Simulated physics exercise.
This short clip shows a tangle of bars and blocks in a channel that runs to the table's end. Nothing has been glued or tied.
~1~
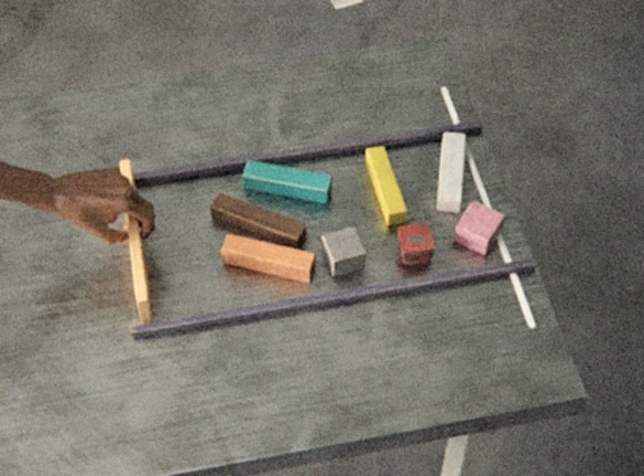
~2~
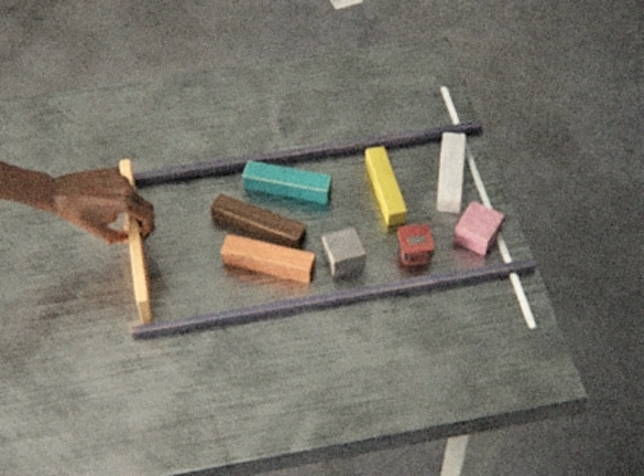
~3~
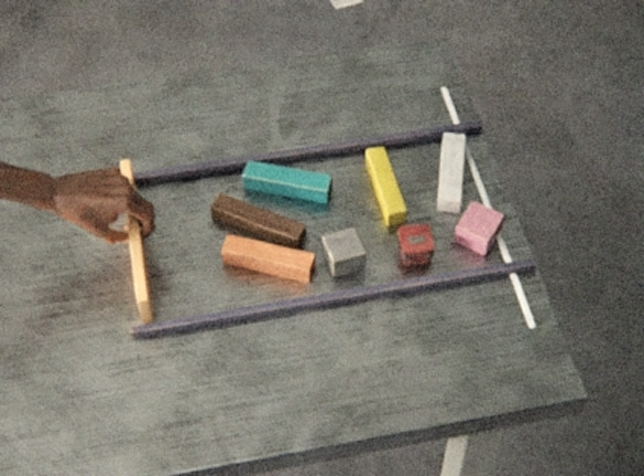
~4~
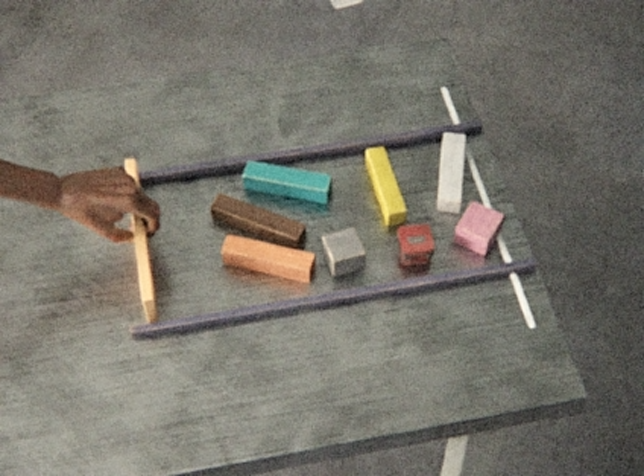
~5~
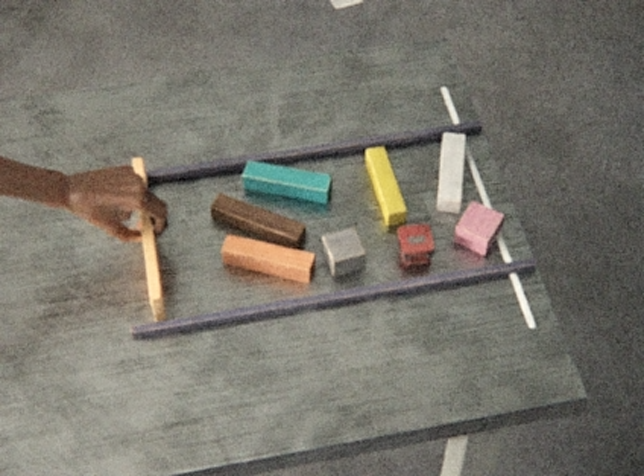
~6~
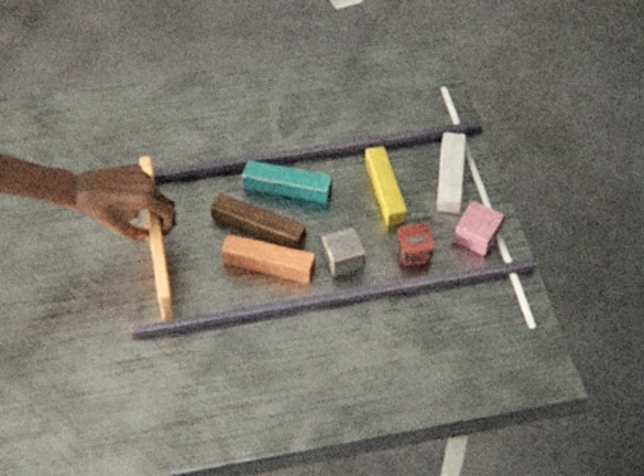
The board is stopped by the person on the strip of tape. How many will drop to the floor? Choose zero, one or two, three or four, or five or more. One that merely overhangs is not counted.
Five or more.
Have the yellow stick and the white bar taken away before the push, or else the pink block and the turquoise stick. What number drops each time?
5 in the first try, 4 in the second.
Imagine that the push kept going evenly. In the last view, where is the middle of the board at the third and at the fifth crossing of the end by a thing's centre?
First roughly (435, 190), later roughly (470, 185).
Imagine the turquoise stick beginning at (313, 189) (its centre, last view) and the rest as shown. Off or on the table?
Lab note: It goes off the edge.
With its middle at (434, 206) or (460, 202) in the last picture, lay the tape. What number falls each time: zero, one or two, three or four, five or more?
Counts, in turn - one to two; either three or four.
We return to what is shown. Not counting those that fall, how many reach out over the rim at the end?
Tally: 0.
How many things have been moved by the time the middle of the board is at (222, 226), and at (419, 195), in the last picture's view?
2 and 8.
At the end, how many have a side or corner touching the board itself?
1 in contact.
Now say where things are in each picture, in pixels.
In the first picture, pink block (479, 228); white bar (451, 172); red case (416, 245); board (136, 240); tape (485, 197).
In the second picture, white bar (451, 172); grey block (344, 252).
In the third picture, red case (416, 245); board (136, 240).
In the fourth picture, pink block (479, 228); yellow stick (386, 186).
In the fifth picture, white bar (451, 172); brown stick (258, 221).
In the sixth picture, pink block (479, 228); white bar (451, 172); red case (416, 245); board (157, 237); tape (485, 197).
Soon after, none off yet; pink block at rest near (479, 228); white bar at rest near (451, 172); red case at rest near (416, 245).
By the end, the number that fall off is five or more; fallen, brown stick, turquoise stick, grey block, yellow stick, red case, white bar and pink block.
